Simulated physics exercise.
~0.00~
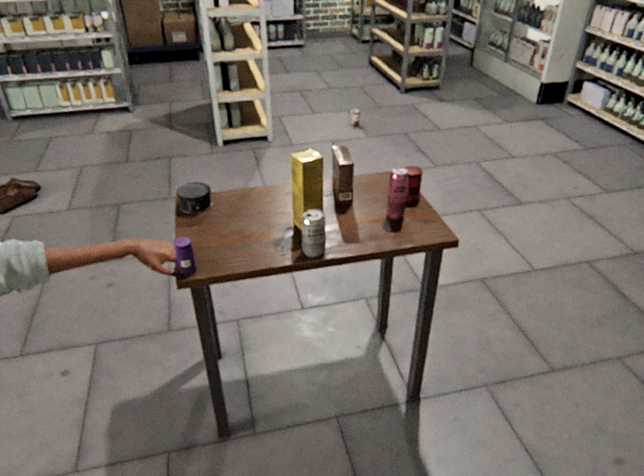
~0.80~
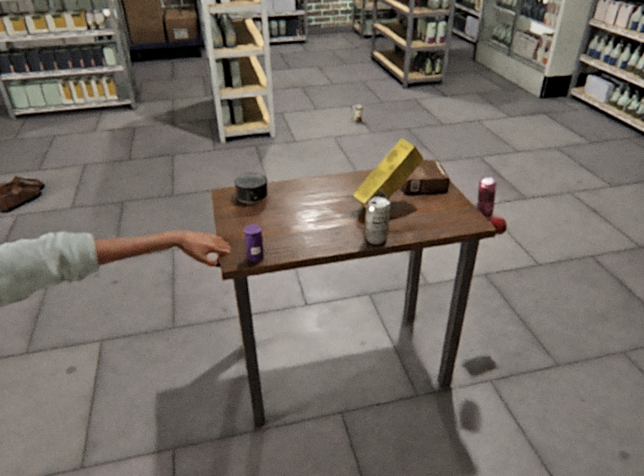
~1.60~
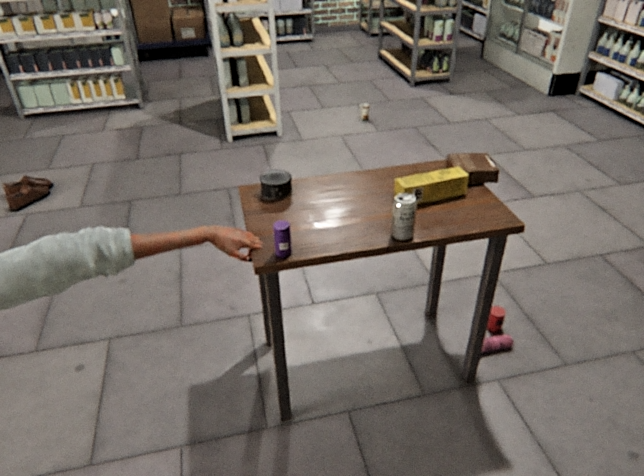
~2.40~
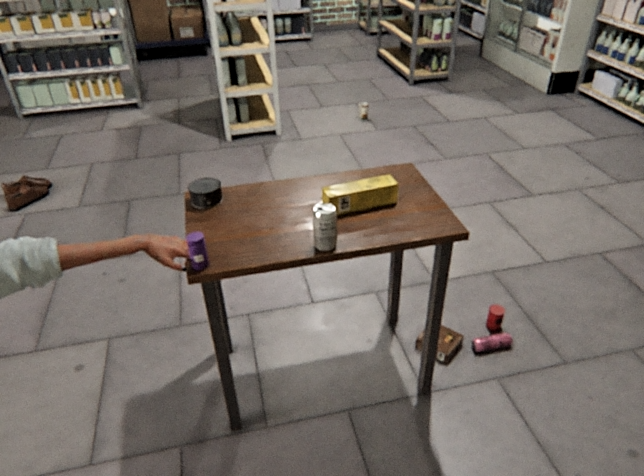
A small wooden table jerked right and back left beside an outstretched hand, toppling a yellow carton onto its side and sending a red jar, a pink can and then a brown packet to the floor, while the purple shaker, white can and black tub stayed upright.
